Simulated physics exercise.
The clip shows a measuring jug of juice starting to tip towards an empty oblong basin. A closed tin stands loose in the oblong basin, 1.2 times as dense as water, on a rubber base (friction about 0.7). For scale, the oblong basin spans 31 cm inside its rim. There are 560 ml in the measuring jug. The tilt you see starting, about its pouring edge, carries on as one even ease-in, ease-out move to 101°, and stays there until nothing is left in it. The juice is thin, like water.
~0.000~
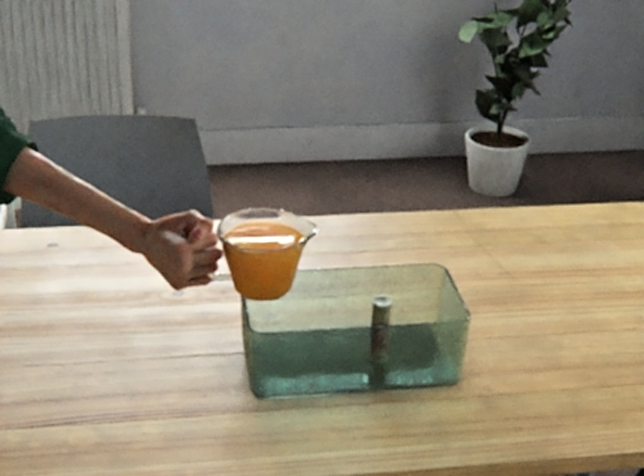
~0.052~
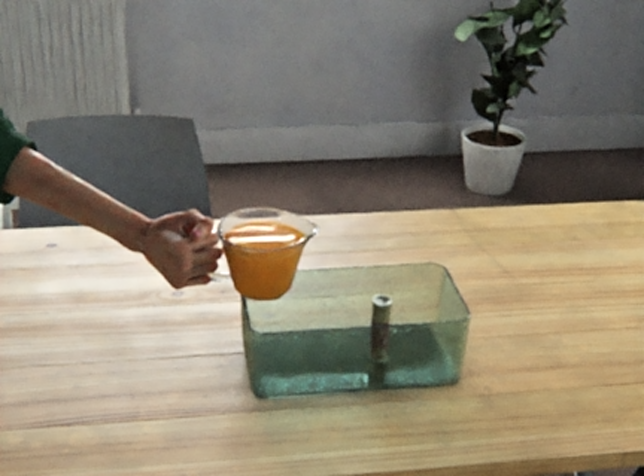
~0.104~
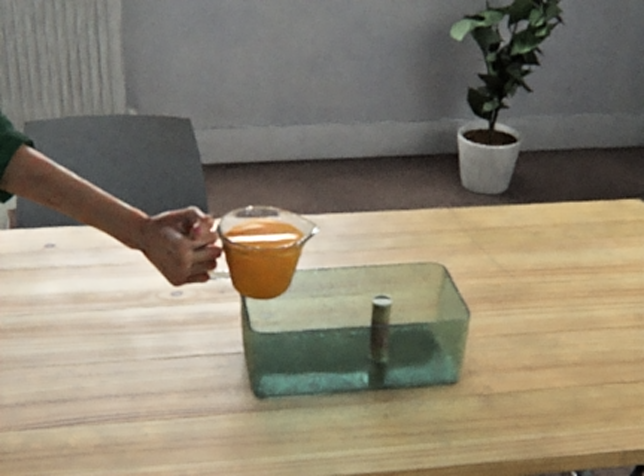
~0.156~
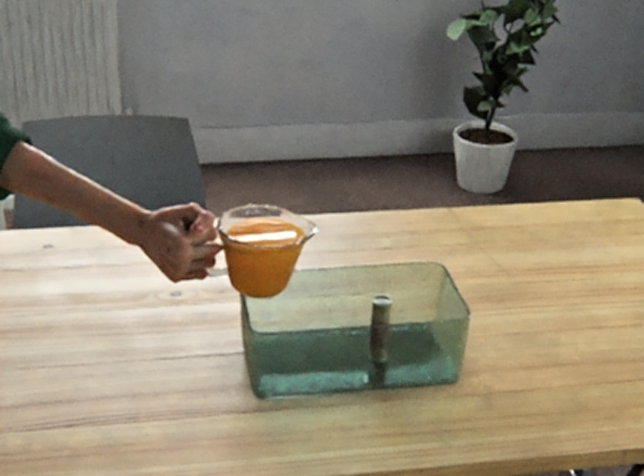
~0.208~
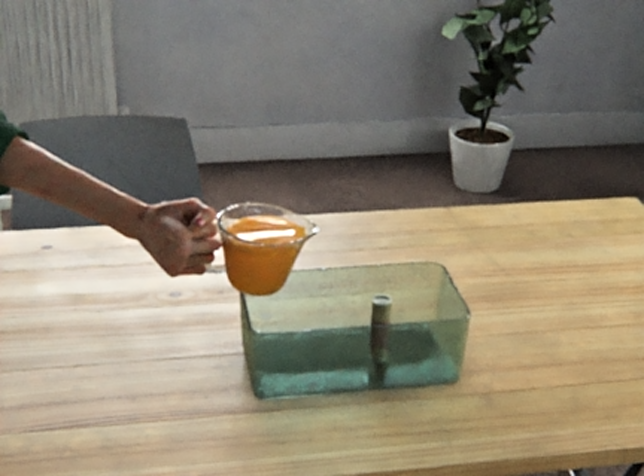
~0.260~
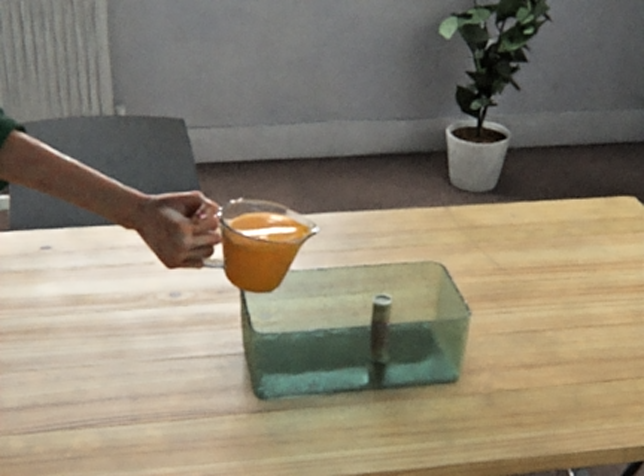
In this clip, a hand at the left holds a measuring jug of orange juice level above an oblong basin with a tin standing in it, then gradually tilts the jug slightly to the right as the view shifts slightly.
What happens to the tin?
The tin goes over.
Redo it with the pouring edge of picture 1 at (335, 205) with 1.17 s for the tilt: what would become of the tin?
Then it stays up.
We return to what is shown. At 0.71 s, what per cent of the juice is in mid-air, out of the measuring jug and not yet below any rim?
Some 24 per cent.
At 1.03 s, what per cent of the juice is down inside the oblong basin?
About 68 per cent.
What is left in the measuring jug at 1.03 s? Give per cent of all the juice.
Near 10 in a hundred.
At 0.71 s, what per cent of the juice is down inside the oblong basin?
About 10 per cent.
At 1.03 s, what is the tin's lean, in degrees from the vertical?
Near 70° from upright.
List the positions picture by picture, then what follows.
The first frame shows tilt 0°; pouring edge (319, 228); surface from (222, 239) to (304, 235); the oblong basin's rim runs from (245, 304) to (458, 292); the tin's top is at (382, 303).
The second frame shows tilt 0°; pouring edge (319, 228); surface from (222, 238) to (304, 234).
The third frame shows tilt 2°; pouring edge (319, 227); surface from (223, 237) to (304, 233).
The fourth frame shows tilt 4°; pouring edge (319, 228); surface from (222, 236) to (305, 231).
The fifth frame shows tilt 7°; pouring edge (319, 228); surface from (222, 234) to (306, 229).
The sixth frame shows tilt 10°; pouring edge (319, 228); surface from (222, 231) to (308, 227).
By 0.71 s the tilt is 61° and 67 per cent is still to pour; the tin stands where it began.
By 1.03 s the tilt is 94° and 11 per cent is still to pour; the tin lies on its side.
By 1.38 s the tilt is 101° and 0 per cent is still to pour; the tin lies on its side.
By 1.75 s the tilt is 101° and 0 per cent is still to pour; the tin lies on its side.
At rest the tin lies on its side.
